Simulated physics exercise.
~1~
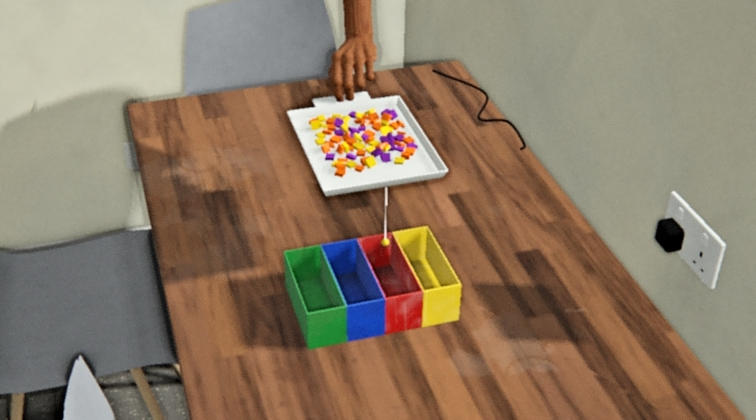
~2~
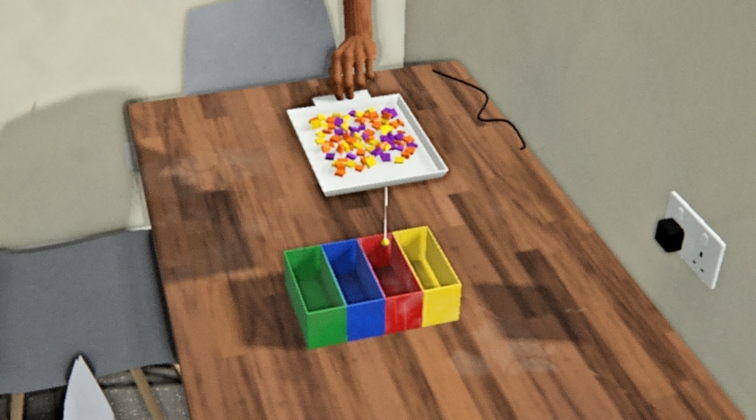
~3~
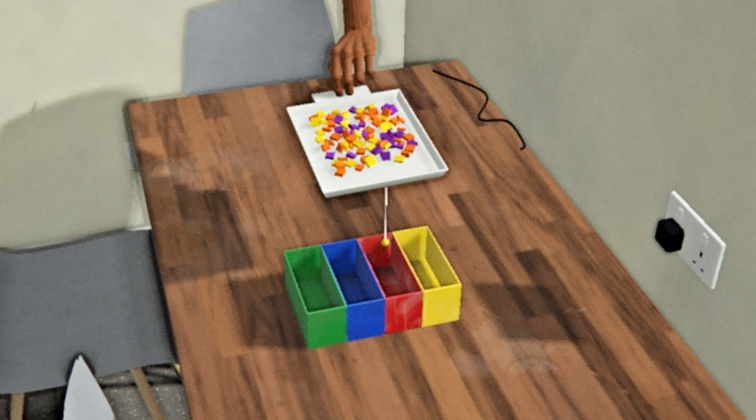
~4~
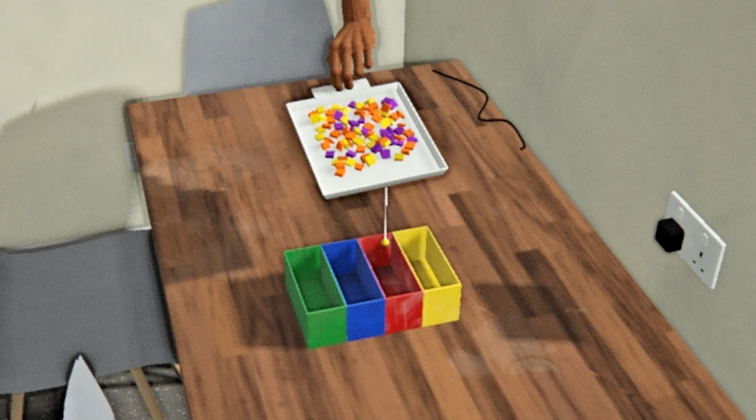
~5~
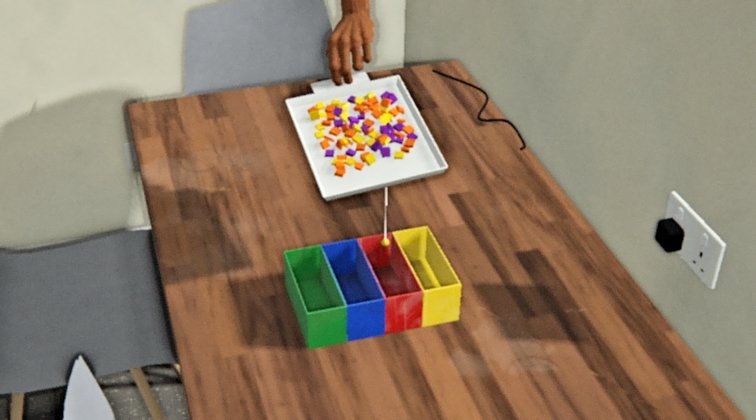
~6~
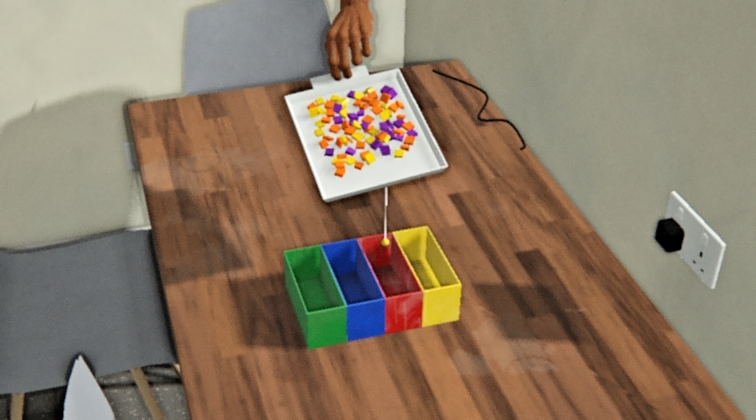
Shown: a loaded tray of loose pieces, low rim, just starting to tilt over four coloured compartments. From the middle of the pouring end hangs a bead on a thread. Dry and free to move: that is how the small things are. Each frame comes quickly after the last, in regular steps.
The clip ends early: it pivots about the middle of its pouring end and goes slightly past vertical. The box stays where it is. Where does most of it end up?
Most ends up in the blue cell.
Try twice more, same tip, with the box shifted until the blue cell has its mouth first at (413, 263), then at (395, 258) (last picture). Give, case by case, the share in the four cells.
You'd see around 20 per cent and then around 40 per cent.
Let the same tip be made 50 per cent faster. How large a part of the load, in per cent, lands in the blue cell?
Near 60 in a hundred.
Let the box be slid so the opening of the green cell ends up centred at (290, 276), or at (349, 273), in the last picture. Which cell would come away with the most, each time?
Try one goes to blue; try two goes to that green cell.
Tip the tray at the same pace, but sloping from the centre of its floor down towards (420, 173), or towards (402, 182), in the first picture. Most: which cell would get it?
Try A: The cell in yellow / try B: The cell in yellow.
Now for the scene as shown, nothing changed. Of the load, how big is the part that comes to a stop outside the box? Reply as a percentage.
About 0 %.
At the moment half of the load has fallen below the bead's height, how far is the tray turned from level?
It has tipped about 85 degrees.
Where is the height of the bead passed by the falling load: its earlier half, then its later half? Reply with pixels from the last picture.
I'd place the first part at (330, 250) and the rest at (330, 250).
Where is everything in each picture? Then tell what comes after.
In the first picture, corners of the pouring end (327, 188) and (443, 169), level; middle of the load (366, 138), mosaic tiles; bead on its thread (385, 242); green cell (327, 324); blue cell (366, 317); red cell (404, 309); yellow cell (441, 302).
In the second picture, corners of the pouring end (327, 188) and (443, 169), level; middle of the load (366, 138).
In the third picture, corners of the pouring end (327, 189) and (443, 168), tipped barely, lowest at the left corner; middle of the load (366, 135).
In the fourth picture, corners of the pouring end (326, 191) and (443, 167), tipped a little, lowest at the left corner; middle of the load (365, 132).
In the fifth picture, corners of the pouring end (326, 193) and (442, 165), tipped a little, lowest at the left corner; middle of the load (365, 129).
In the sixth picture, corners of the pouring end (326, 195) and (442, 164), tipped a little, lowest at the left corner; middle of the load (365, 126); green cell (327, 324); blue cell (366, 317); red cell (404, 309); yellow cell (441, 302).
Just after the last frame, tray tipped steeply; almost all on the tray; just a few in the blue cell; just a few falling or outside the box.
A moment on, tray tipped right over; just a few on the tray; roughly half in the blue cell; roughly a third in the green cell; just a few in the red cell; about a tenth falling or outside the box.
Further on, tray tipped past a quarter turn; roughly half in the blue cell; roughly a third in the green cell; just a few in the red cell; just a few falling or outside the box.
When it is over, tray tipped past a quarter turn; roughly half in the blue cell; roughly a third in the green cell; just a few in the red cell; not one in the yellow cell; just a few outside the box.
